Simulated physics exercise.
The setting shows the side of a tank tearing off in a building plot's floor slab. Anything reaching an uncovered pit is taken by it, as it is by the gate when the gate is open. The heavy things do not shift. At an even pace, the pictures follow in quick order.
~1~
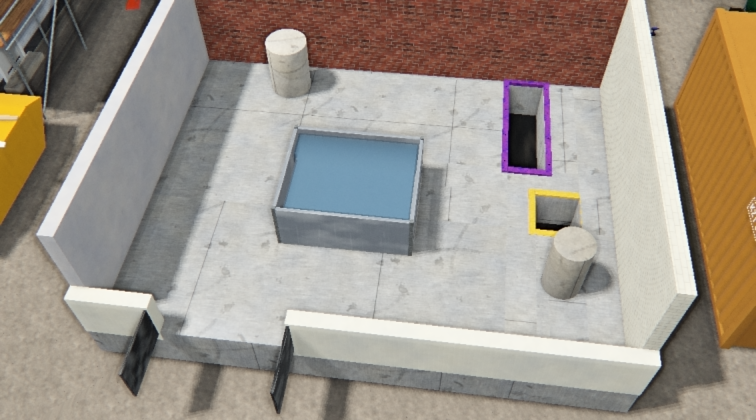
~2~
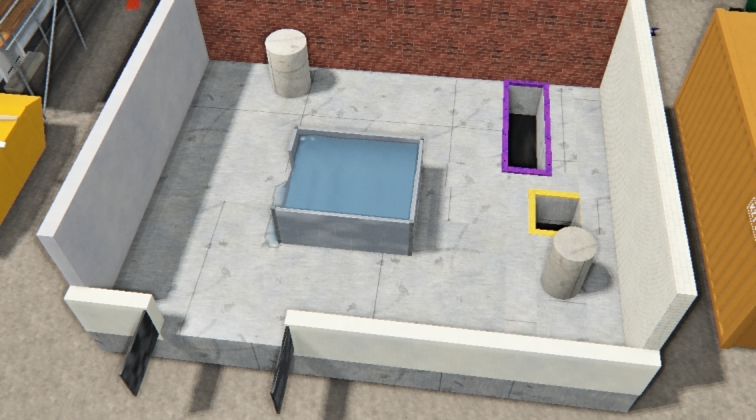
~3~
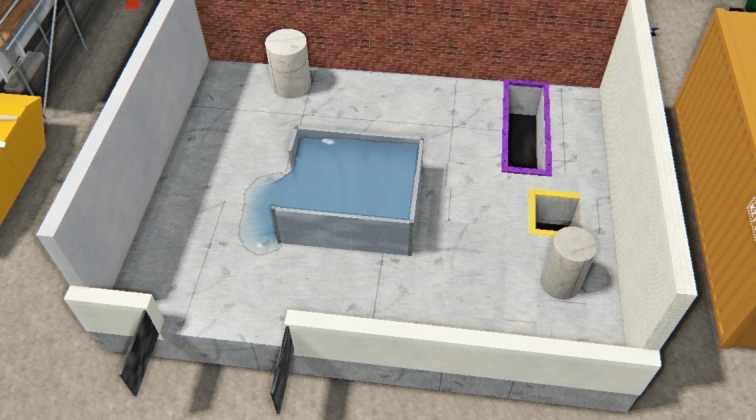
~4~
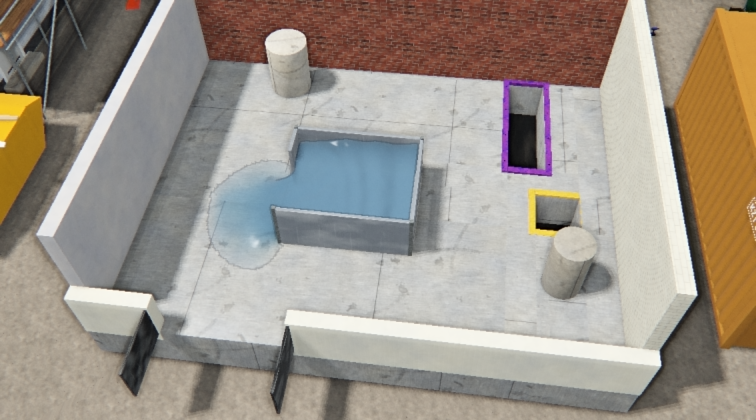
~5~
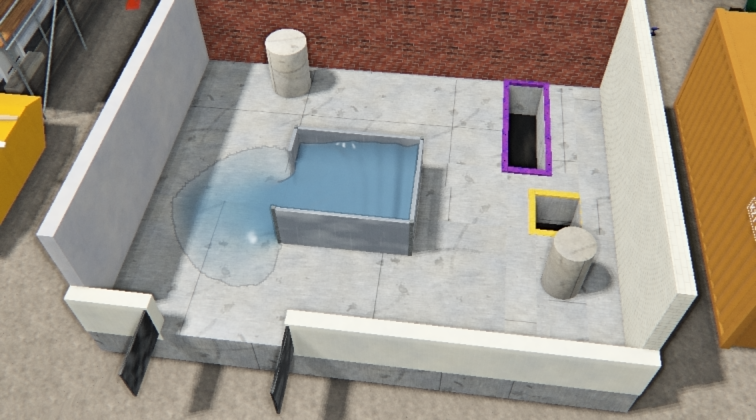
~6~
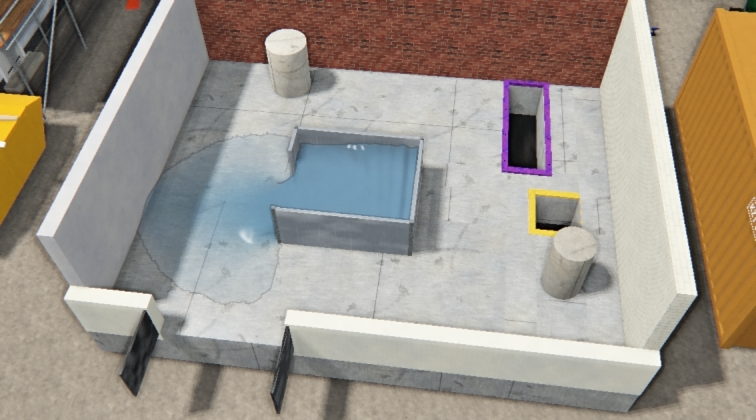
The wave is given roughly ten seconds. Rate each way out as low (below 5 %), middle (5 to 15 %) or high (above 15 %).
Ratings - gate: High; purple pit: Low; yellow pit: Low.
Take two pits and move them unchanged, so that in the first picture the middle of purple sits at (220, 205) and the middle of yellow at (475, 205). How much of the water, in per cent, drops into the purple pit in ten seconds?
The purple pit takes 80 per cent.
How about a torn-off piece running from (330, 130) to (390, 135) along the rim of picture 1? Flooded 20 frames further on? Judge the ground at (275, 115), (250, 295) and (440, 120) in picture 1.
First point swamped, second point spared, third point swamped.
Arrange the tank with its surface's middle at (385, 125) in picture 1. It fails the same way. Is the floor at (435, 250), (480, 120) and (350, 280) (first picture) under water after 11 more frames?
Looking at all three, I'd call them bone dry, bone dry, bone dry.
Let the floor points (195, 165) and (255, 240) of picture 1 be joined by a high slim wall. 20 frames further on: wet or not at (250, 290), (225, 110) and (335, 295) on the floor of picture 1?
Taking the three spots in the order asked, they are waterlogged, waterlogged and bone-dry.
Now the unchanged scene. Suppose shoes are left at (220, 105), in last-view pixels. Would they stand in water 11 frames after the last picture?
That spot: Soaked.
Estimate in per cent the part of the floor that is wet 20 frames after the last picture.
Near 40 in a hundred.
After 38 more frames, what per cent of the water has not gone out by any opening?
88 %.
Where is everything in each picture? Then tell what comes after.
The first picture shows still water in the water tank at (351, 175).
In the second picture, the front is at (277, 246), out from the gap at (288, 202).
In the third picture, the front is at (253, 246), out from the gap at (288, 203).
In the fourth picture, the front is at (221, 189), out from the gap at (288, 204).
In the fifth picture, water pours out at (288, 204) and has run to (183, 193).
In the sixth picture, the front is at (141, 224), out from the gap at (288, 204).
A moment on, water covers 25 % of the floor; the gate 0 %, the purple pit 0 %, the yellow pit 0 %.
Next, water covers 25 % of the floor; the gate 1 %, the purple pit 0 %, the yellow pit 0 %.
Then, water covers 40 % of the floor; the gate 5 %, the purple pit 0 %, the yellow pit 0 %.
Later, water covers 80 % of the floor; the gate 13 %, the purple pit 0 %, the yellow pit 0 %.
In the end, water covers 90 % of the floor; the gate 20 %, the purple pit 1 %, the yellow pit 2 %.
